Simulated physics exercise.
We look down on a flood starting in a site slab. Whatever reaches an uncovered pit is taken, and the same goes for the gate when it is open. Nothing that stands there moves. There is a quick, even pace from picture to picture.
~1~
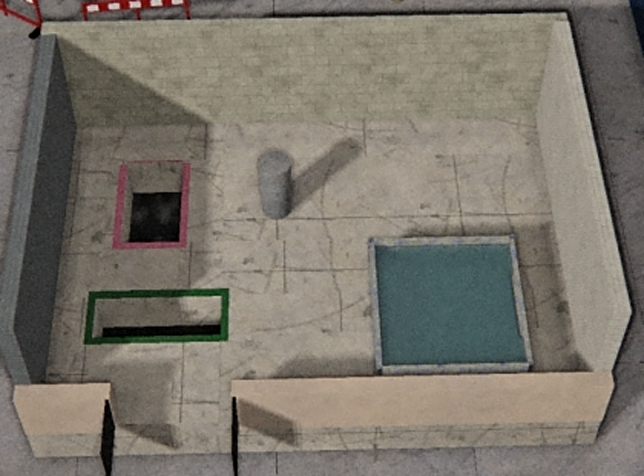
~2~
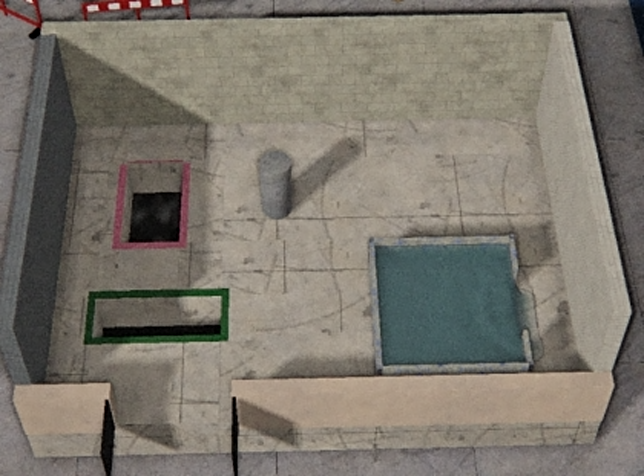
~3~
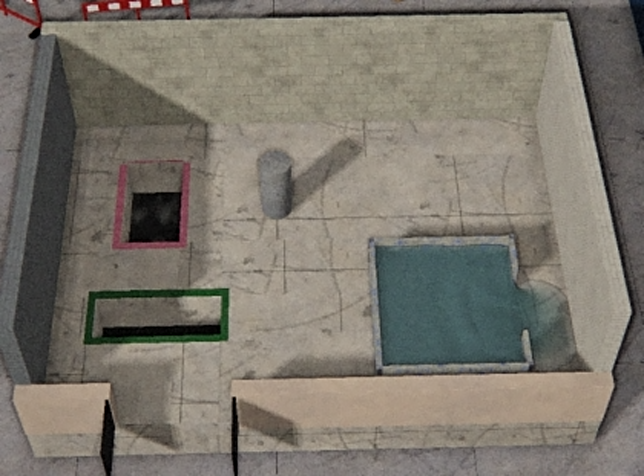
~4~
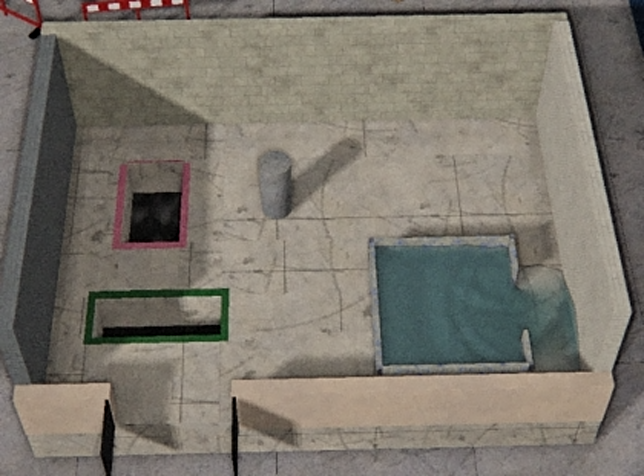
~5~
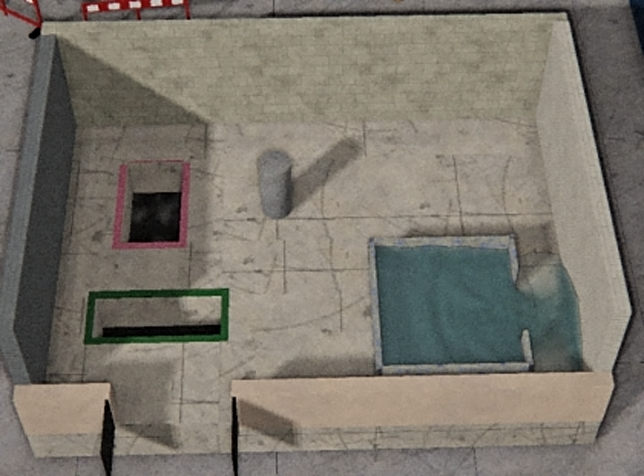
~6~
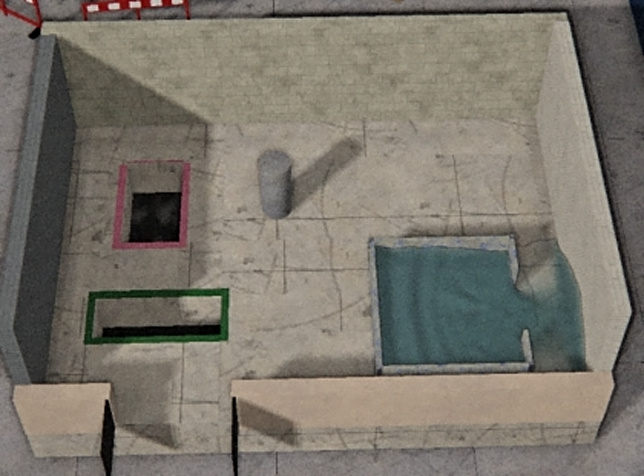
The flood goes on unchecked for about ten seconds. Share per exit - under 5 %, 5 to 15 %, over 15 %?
In the end gate: Smaller than five per cent, green pit: Five per cent up to fifteen, pink pit: Five per cent up to fifteen.
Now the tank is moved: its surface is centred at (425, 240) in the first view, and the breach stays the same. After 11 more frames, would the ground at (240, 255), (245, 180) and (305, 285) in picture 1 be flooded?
Spot 1 unwetted, spot 2 unwetted, spot 3 unwetted.
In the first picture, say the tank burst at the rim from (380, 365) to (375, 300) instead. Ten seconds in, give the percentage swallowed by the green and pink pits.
Green about 40 %, pink about 10 %.
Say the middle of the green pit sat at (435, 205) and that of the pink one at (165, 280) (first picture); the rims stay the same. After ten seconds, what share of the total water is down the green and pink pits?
The green pit takes around 20 percent, while the pink pit takes around 4 percent.
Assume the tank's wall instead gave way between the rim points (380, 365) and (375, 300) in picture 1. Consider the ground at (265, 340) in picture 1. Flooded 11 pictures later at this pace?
Lab note: Point recorded as inundated.
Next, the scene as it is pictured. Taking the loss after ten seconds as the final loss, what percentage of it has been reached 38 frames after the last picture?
I'd say about 25 per cent.
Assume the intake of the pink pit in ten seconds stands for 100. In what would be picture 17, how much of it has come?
My estimate is close to 0 per cent.
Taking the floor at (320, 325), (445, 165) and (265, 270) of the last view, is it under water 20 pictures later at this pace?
Left dry; drenched; left dry.
A moment on, water covers 15 % of the floor; the gate 0 %, the green pit 0 %, the pink pit 0 %.
Next, water covers 25 % of the floor; the gate 0 %, the green pit 0 %, the pink pit 0 %.
Then, water covers 45 % of the floor; the gate 0 %, the green pit 0 %, the pink pit 0 %.
Later, water covers 70 % of the floor; the gate 0 %, the green pit 3 %, the pink pit 2 %.
In the end, water covers 95 % of the floor; the gate 1 %, the green pit 7 %, the pink pit 12 %.
